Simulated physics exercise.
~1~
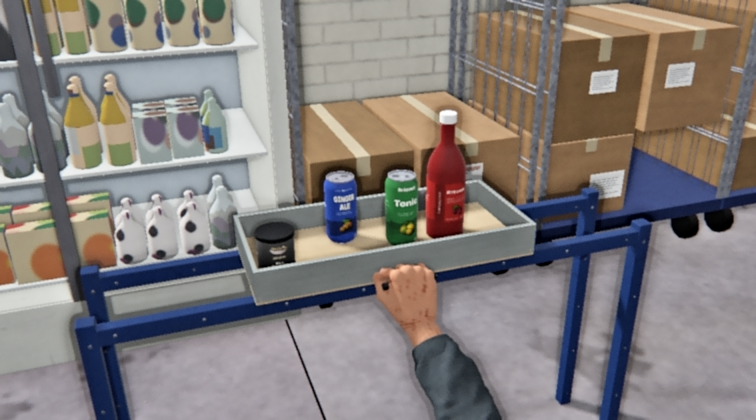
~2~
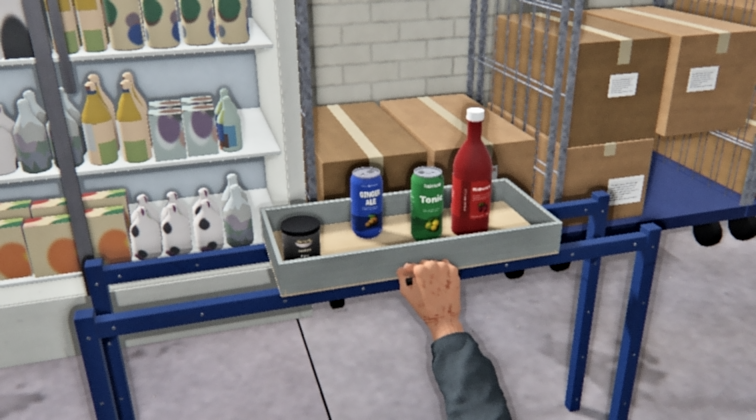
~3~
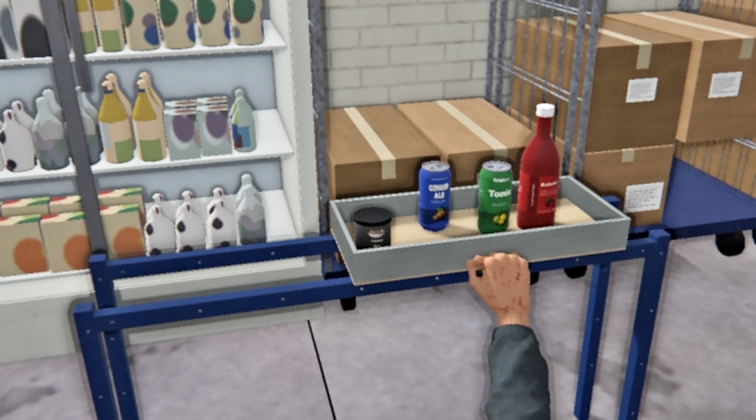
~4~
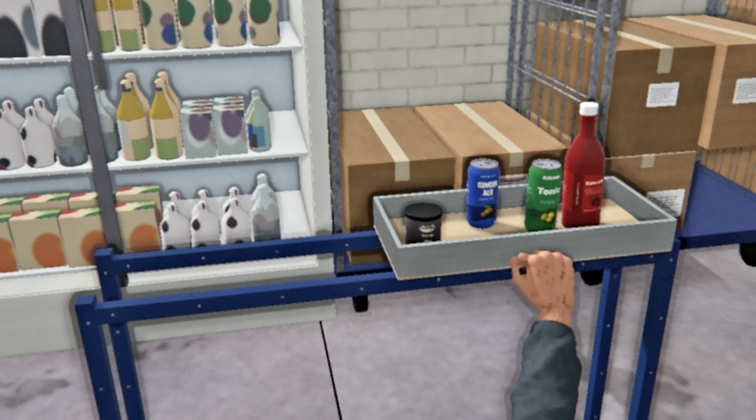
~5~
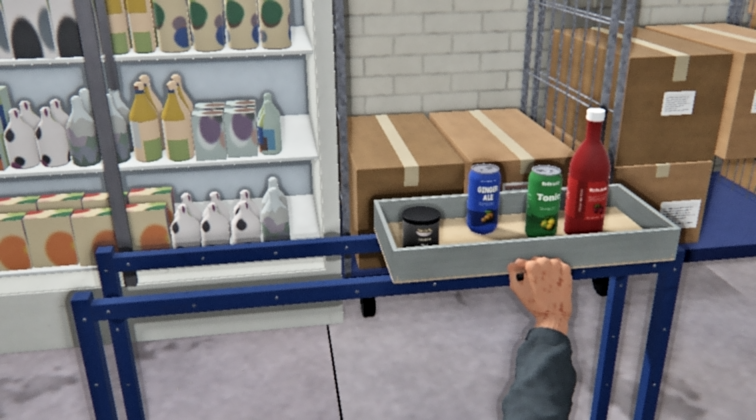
The video shows a hand moving a grey tray holding a black tin, a blue can, a green can and a red bottle to the right along a blue rack, until it comes to rest near the right end with all four items still upright inside.
